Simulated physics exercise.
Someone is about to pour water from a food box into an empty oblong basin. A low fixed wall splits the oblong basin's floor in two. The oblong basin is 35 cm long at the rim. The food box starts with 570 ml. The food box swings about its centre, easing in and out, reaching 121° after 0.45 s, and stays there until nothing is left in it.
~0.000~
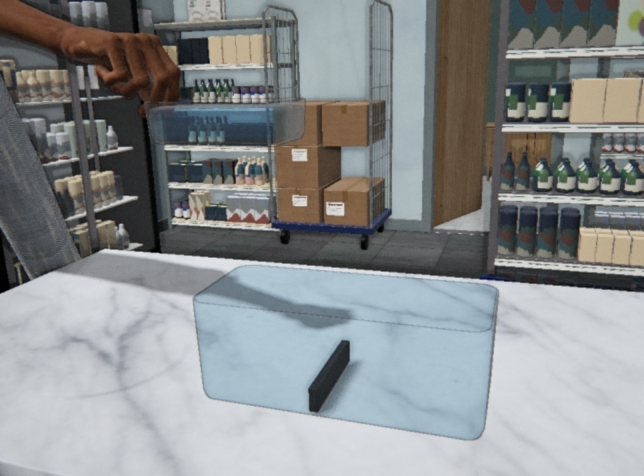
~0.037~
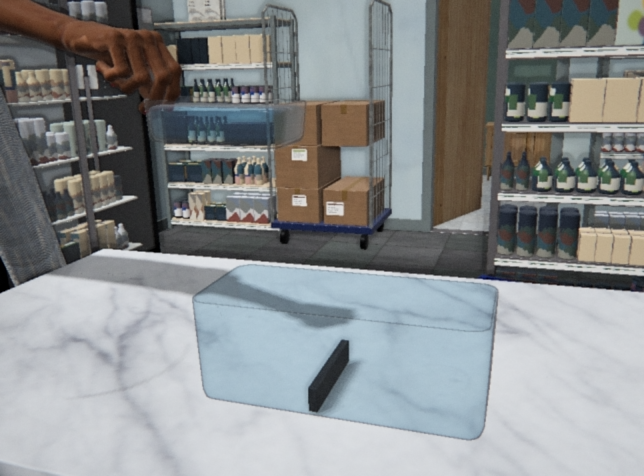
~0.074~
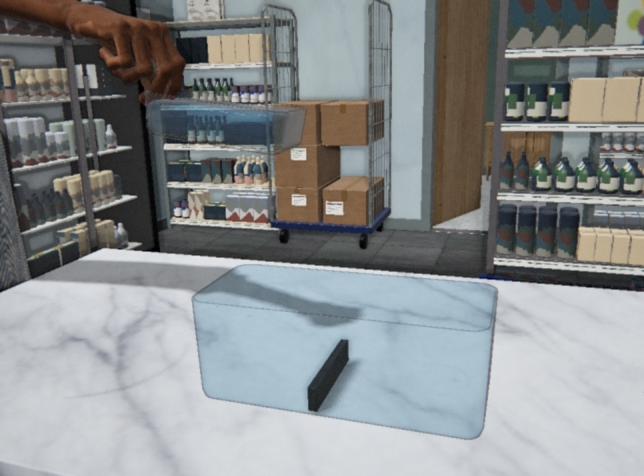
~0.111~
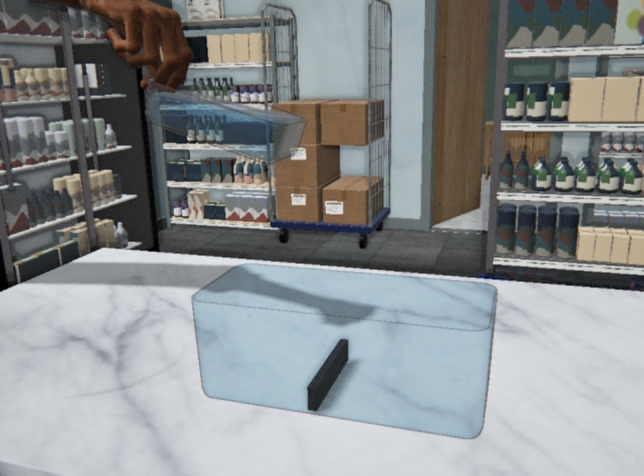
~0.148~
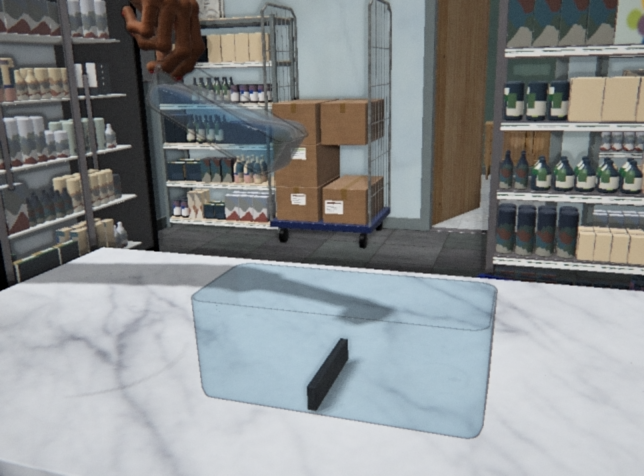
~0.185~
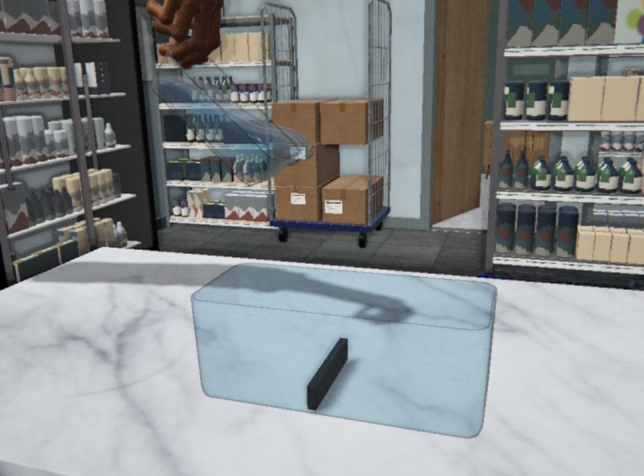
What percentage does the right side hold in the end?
The far part has some 48 per cent.
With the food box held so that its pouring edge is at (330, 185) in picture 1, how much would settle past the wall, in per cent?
Then about 60 per cent.
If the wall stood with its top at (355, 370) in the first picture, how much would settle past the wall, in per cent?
In that case some 15 per cent.
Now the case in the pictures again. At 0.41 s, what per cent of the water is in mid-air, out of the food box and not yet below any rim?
About 26 per cent.
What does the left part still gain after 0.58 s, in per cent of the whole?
Near 10 in a hundred.
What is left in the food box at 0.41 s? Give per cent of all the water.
Some 6 per cent.
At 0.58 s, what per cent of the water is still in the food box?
Near 0 in a hundred.
By 0.41 s the tilt is 119° and 6 per cent is still to pour, 28 is left of the wall and 39 right of it.
By 0.58 s the tilt is 121° and 0 per cent is still to pour, 35 is left of the wall and 52 right of it.
By 0.76 s the tilt is 121° and 0 per cent is still to pour, 41 is left of the wall and 47 right of it.
By 0.95 s the tilt is 121° and 0 per cent is still to pour, 44 is left of the wall and 48 right of it.
At rest 45 per cent lies left of the wall, 48 right of it and 8 outside.
